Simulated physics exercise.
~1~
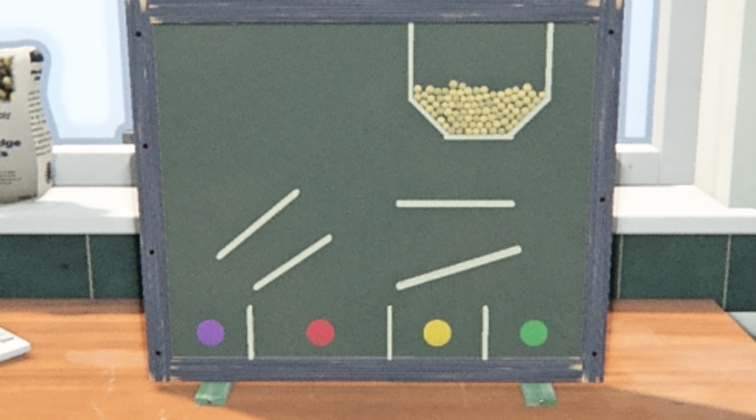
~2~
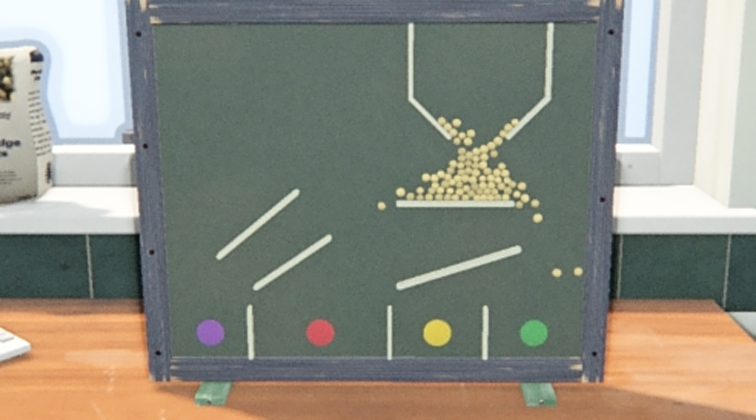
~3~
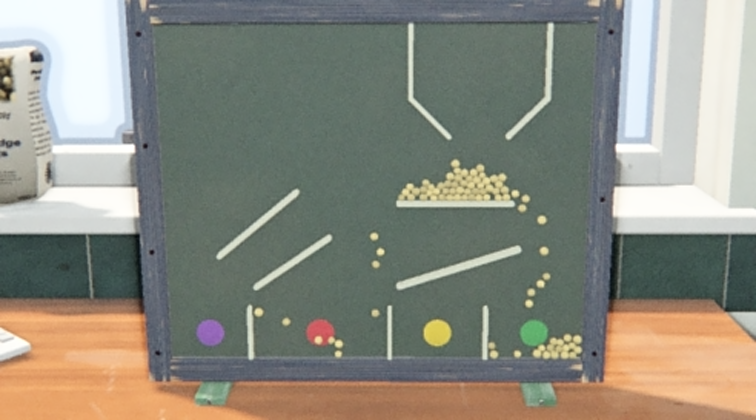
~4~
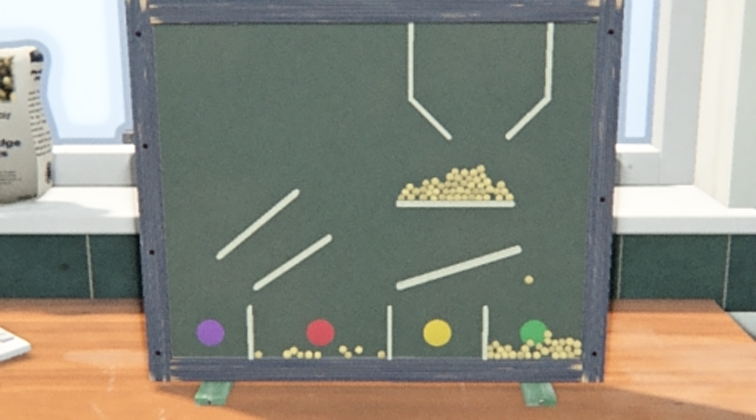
Pale beans dropping from a hopper onto a ledge, some spilling into the green and red bins, most staying heaped above.
